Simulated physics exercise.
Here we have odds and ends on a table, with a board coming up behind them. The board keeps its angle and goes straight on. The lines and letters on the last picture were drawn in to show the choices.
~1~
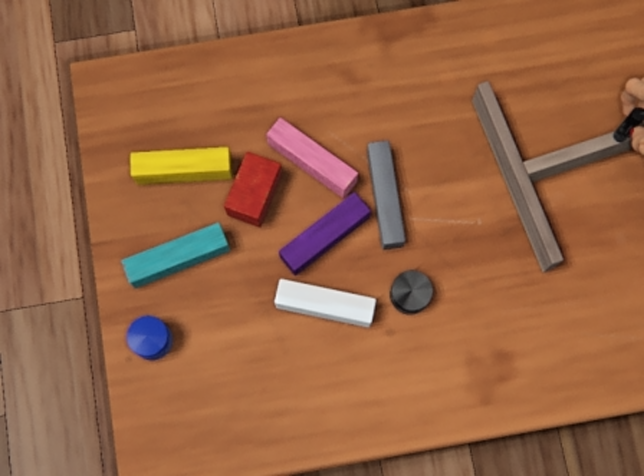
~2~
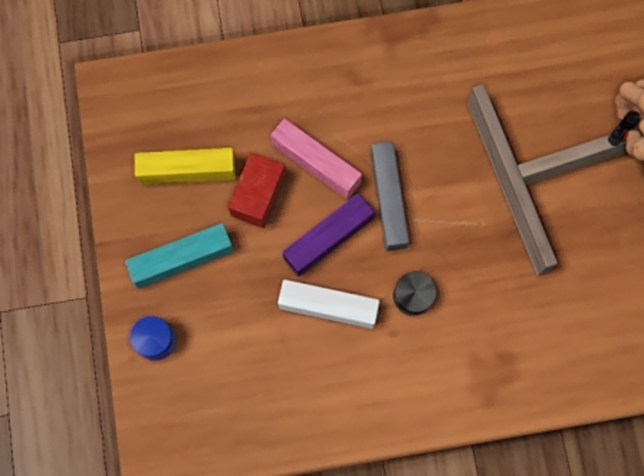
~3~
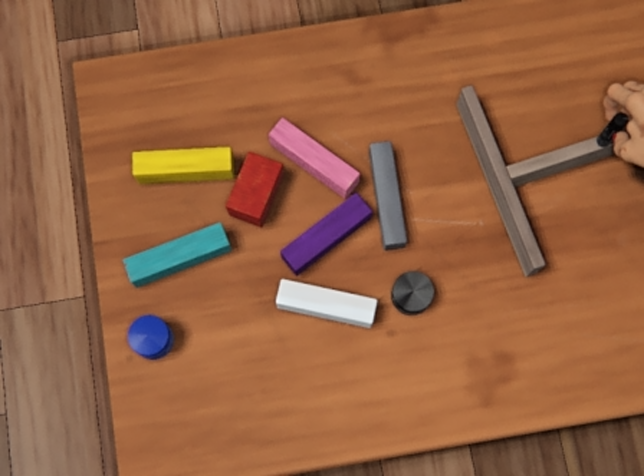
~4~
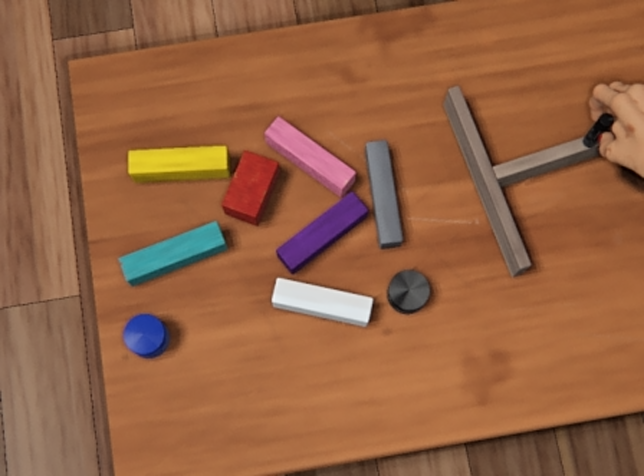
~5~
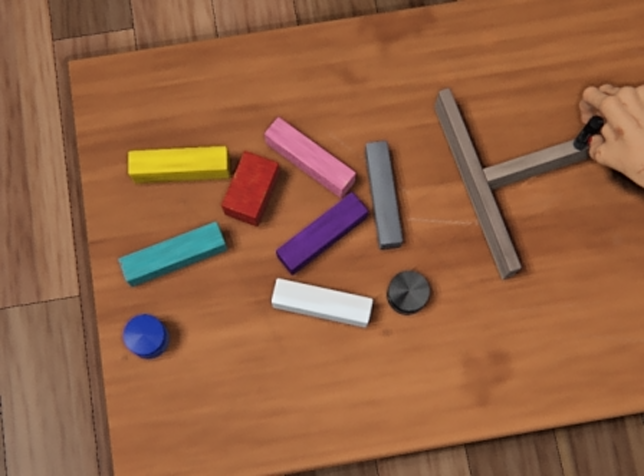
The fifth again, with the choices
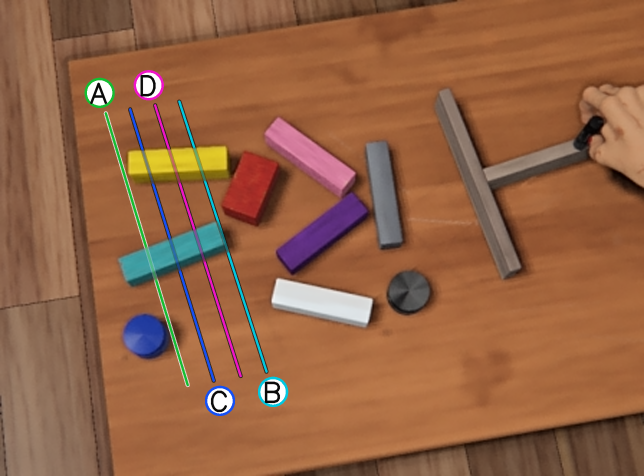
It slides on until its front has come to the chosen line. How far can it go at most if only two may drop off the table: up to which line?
No third one falls up to C.
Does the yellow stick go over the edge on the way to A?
Yes.
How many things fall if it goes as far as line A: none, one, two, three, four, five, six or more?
In all, three.
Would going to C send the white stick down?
By then, no.
On the marked copy, A at (145, 244); B at (221, 232); C at (170, 240); D at (196, 236).
Taking C. A third of the way, board (369, 195); black tin (377, 304); white stick (308, 308).
Two thirds of the way, board (257, 213); yellow stick (107, 165); turquoise bar (153, 258).
When it is over, board (169, 227); turquoise bar over the edge; yellow stick over the edge; two fallen.
As for the rest, A drops three; B is within the limit but short; D is within the limit but short.
